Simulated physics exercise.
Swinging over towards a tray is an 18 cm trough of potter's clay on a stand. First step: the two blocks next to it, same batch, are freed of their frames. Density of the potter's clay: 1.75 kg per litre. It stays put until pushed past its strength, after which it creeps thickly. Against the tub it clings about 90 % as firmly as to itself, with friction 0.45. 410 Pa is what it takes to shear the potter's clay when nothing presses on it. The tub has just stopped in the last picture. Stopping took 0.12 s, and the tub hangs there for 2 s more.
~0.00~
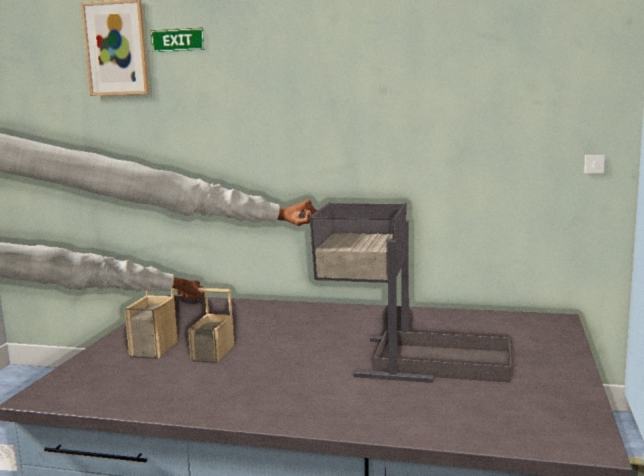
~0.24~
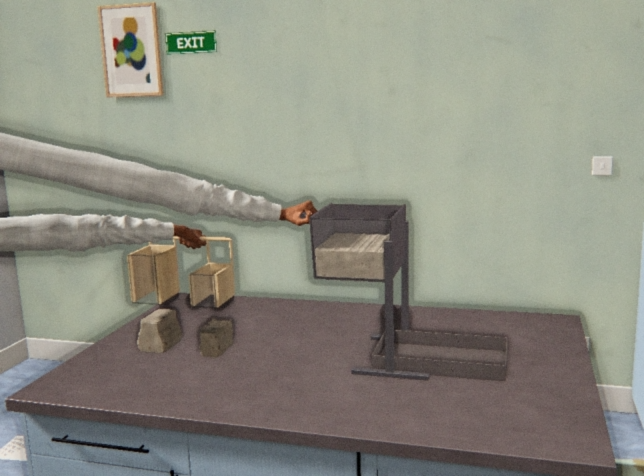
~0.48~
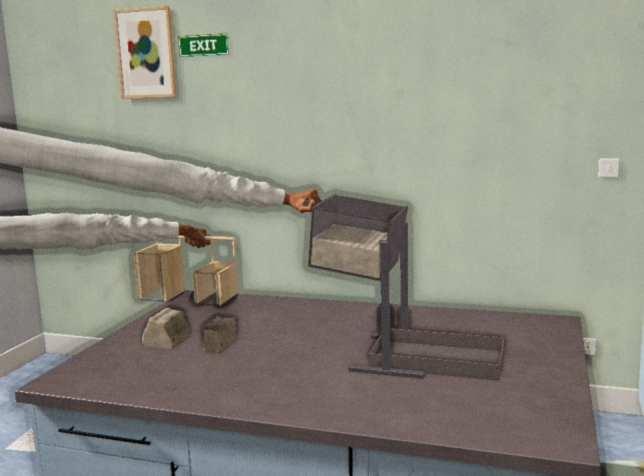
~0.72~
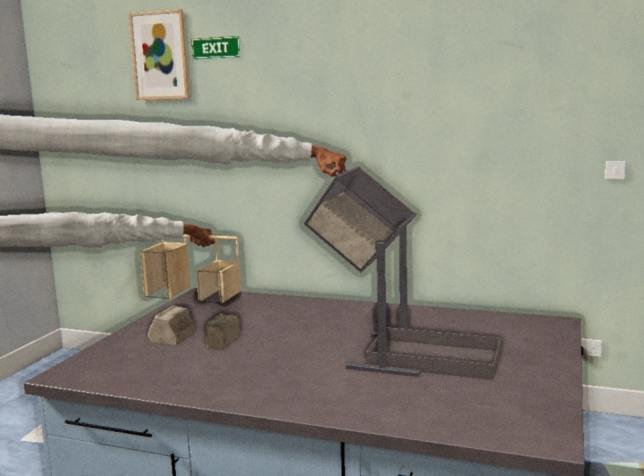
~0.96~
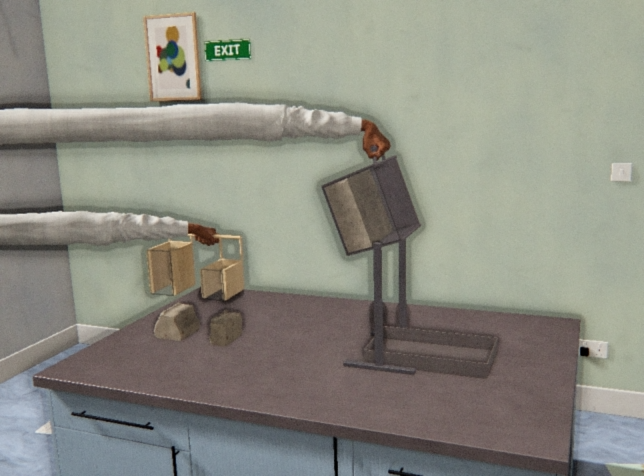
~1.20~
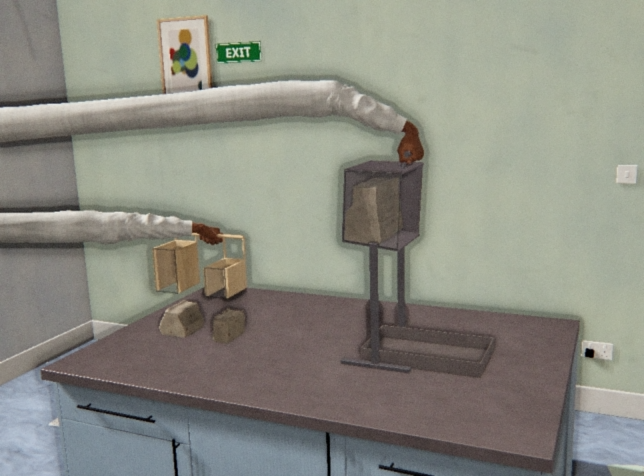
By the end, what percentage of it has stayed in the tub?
Some 57 per cent has stayed in the tub.
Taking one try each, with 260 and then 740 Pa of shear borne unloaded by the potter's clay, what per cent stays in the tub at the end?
It'd be some 55 percent the first time and some 100 percent the second.
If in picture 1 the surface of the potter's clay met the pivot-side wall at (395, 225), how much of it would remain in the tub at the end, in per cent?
I'd say close to 40 % stays in the tub.
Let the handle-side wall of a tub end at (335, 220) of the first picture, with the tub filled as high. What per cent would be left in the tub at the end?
The tub would end up holding some 100 % of it.
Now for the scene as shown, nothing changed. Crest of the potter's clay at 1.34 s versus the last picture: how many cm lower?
I reckon it's close to 6 cm.
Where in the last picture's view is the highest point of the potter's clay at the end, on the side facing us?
On the near face, the top ends up close to (354, 216).
After 1.34 s, the tub is at 94 degrees and holds 99 %.
After 1.51 s, the tub is at 94 degrees and holds 70 %.
After 1.68 s, the tub is at 94 degrees and holds 57 %.
After 1.85 s, the tub is at 94 degrees and holds 57 %.
After 3.20 s, at the end, the tub is at 94 degrees and holds 57 %.
